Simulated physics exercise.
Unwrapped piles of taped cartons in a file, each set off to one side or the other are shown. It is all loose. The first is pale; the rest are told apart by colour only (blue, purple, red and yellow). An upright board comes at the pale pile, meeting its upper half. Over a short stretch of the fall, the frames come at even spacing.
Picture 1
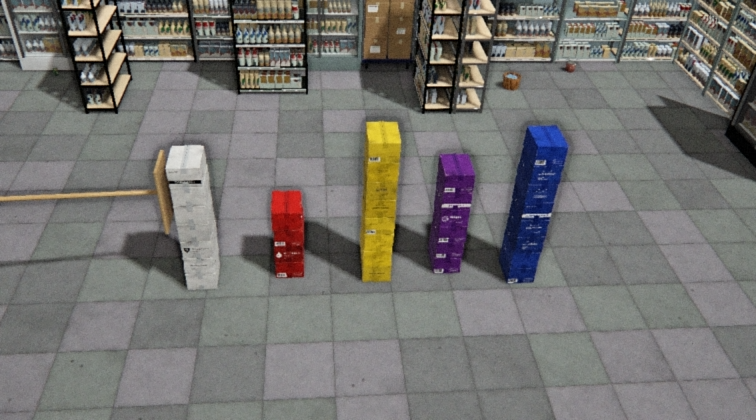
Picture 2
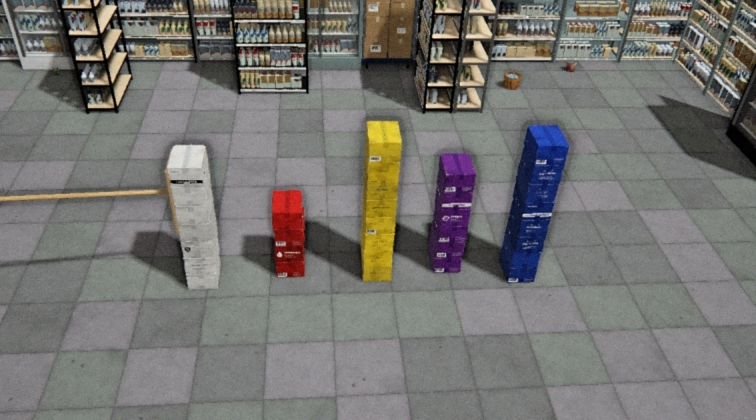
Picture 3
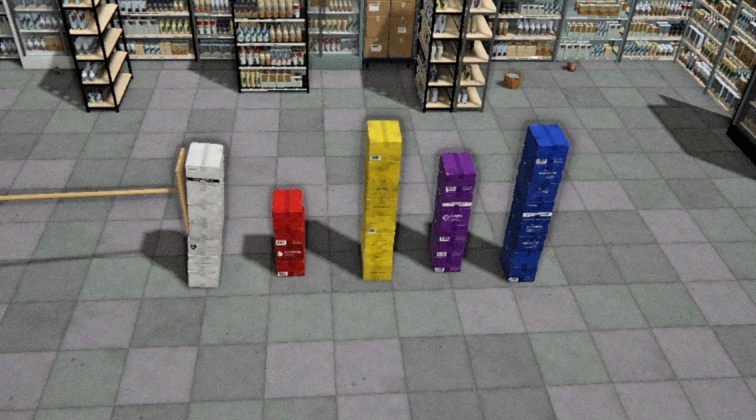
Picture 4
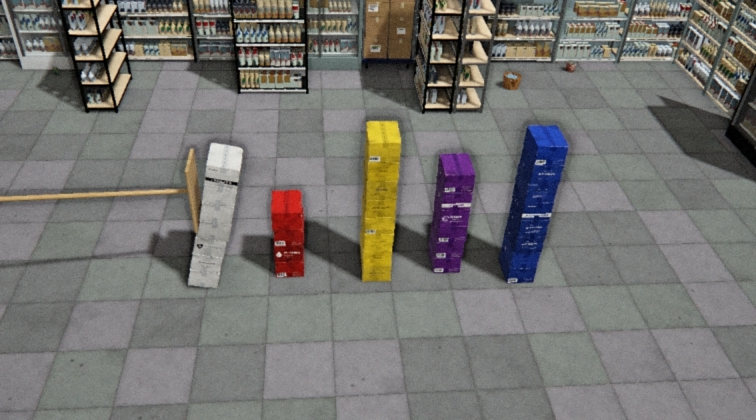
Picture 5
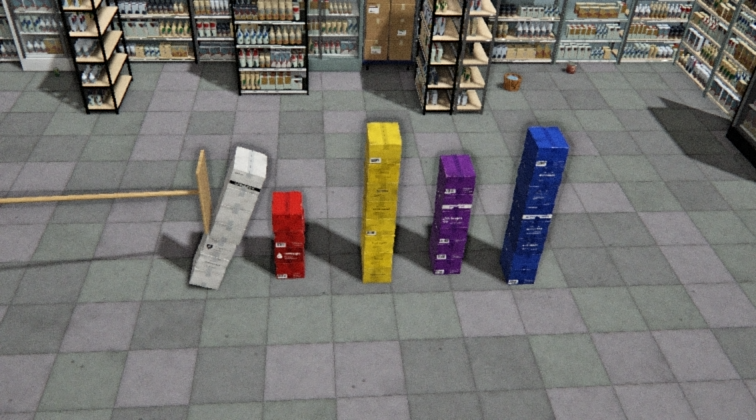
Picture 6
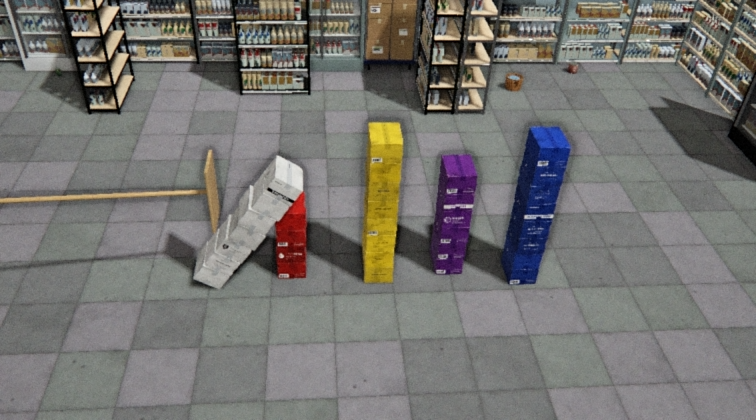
Wooden board pushing a white stack of boxes rightward, the stack tilting over against a shorter red stack beside yellow, purple and blue ones.
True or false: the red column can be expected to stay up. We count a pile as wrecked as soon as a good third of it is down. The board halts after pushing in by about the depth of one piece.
False.
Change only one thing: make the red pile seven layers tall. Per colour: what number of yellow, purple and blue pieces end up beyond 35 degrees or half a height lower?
Per pile, yellow = 8, purple = 6, blue = 8.
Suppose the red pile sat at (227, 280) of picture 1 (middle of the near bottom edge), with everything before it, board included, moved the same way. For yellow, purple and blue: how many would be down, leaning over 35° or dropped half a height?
Yellow 0, purple 0, blue 0.
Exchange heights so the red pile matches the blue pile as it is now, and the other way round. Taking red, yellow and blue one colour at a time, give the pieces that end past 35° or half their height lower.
Red: 8, yellow: 8, blue: 4.
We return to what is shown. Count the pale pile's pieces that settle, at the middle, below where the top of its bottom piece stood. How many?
4 pale pieces.
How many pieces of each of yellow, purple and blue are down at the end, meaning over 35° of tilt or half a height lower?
In the end the numbers are yellow 8, purple 6 and blue 8.
Just after the last frame, 7 of the pale pile down; 3 of the 4 red cartons down (3 of 26 in all colours); top red carton tilted steeply, about its own height lower; top yellow carton tilted clearly.
A moment on, 7 of the pale pile down; 3 of the 4 red cartons down (25 of 26 in all colours); top red carton tilted steeply, about its own height lower; top purple carton tilted well over, some two heights lower.
When it is over, 7 of the pale pile down; 3 of the 4 red cartons down (25 of 26 in all colours); top red carton tilted steeply, about its own height lower; top yellow carton upside down. In pixels of the last frame, middles, top red carton near (355, 231), top yellow carton near (668, 228).
